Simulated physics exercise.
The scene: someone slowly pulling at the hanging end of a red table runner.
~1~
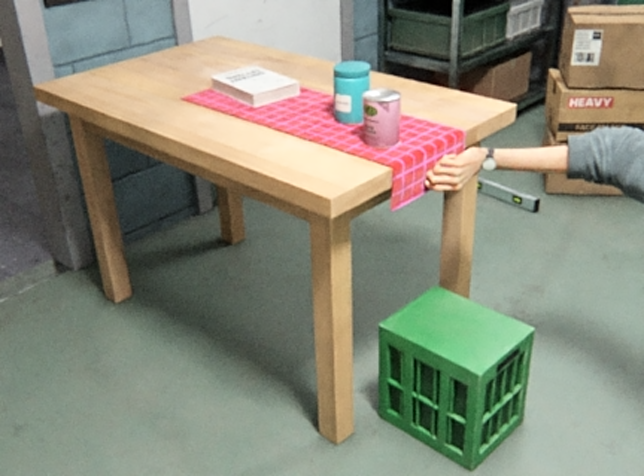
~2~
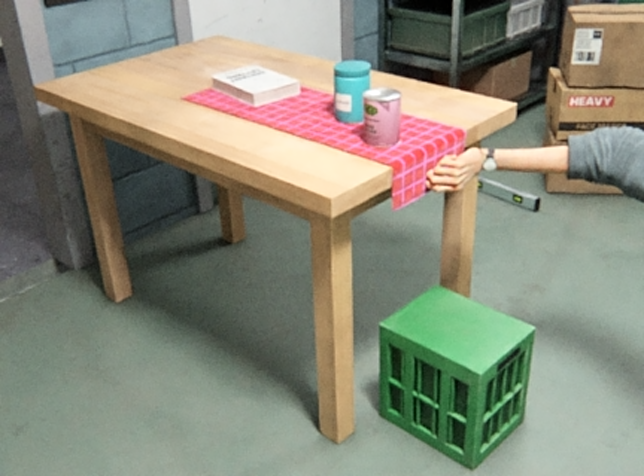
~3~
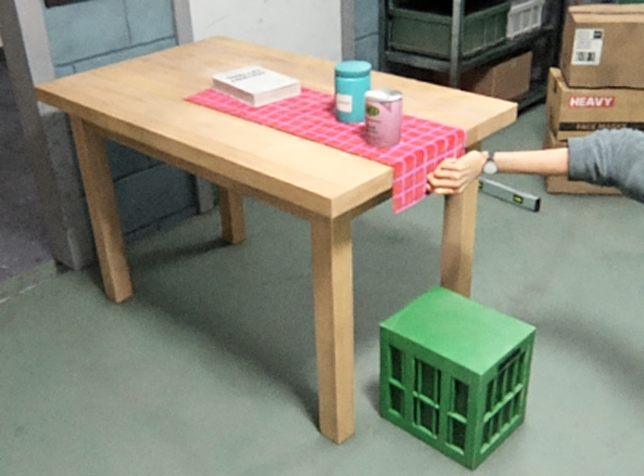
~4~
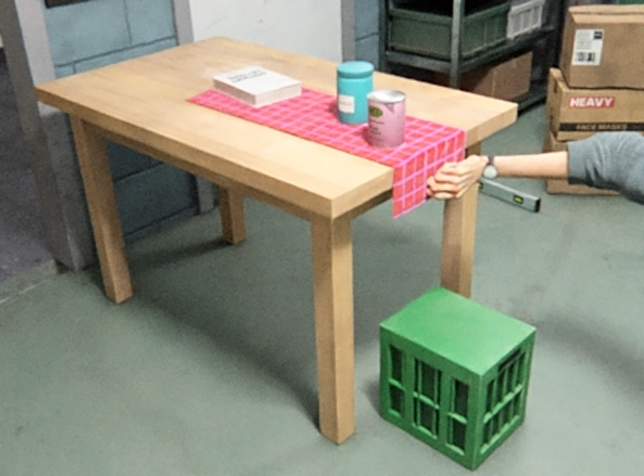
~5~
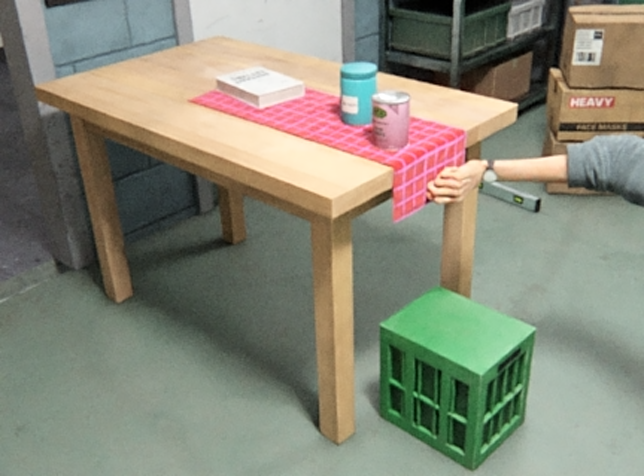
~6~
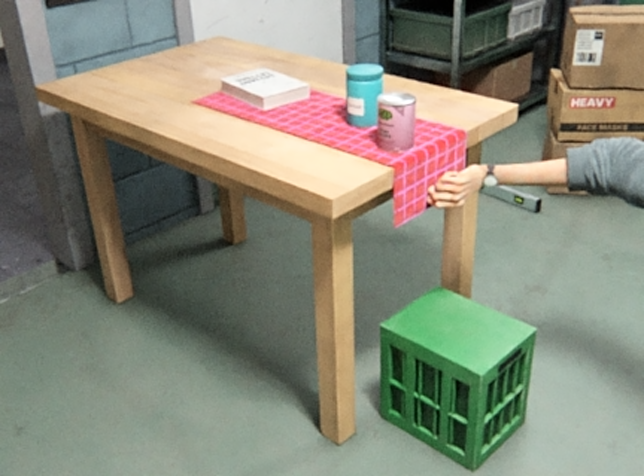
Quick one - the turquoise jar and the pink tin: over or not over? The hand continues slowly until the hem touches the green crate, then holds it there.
Turquoise jar: Over; pink tin: Over.
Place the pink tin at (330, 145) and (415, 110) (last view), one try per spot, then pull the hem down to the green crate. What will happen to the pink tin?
First place: Holds its place on top; second place: Is carried off.
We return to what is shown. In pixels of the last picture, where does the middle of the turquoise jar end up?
When everything settles, look roughly at (499, 288).
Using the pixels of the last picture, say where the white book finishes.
About (347, 112).
Then, 0.40 s past the final frame, hem going down; jar carried along near (388, 102); tin carried along near (429, 135).
Then, 1.14 s past the final frame, hem going down; jar carried along near (433, 113); tin down below near (465, 306).
Then, 1.72 s past the final frame, hem on the crate; jar down below near (499, 288); tin down below near (465, 306).
When it is over, hem on the crate; jar down below near (499, 288); tin down below near (465, 306). The turquoise jar falls off and the pink tin goes over the edge.
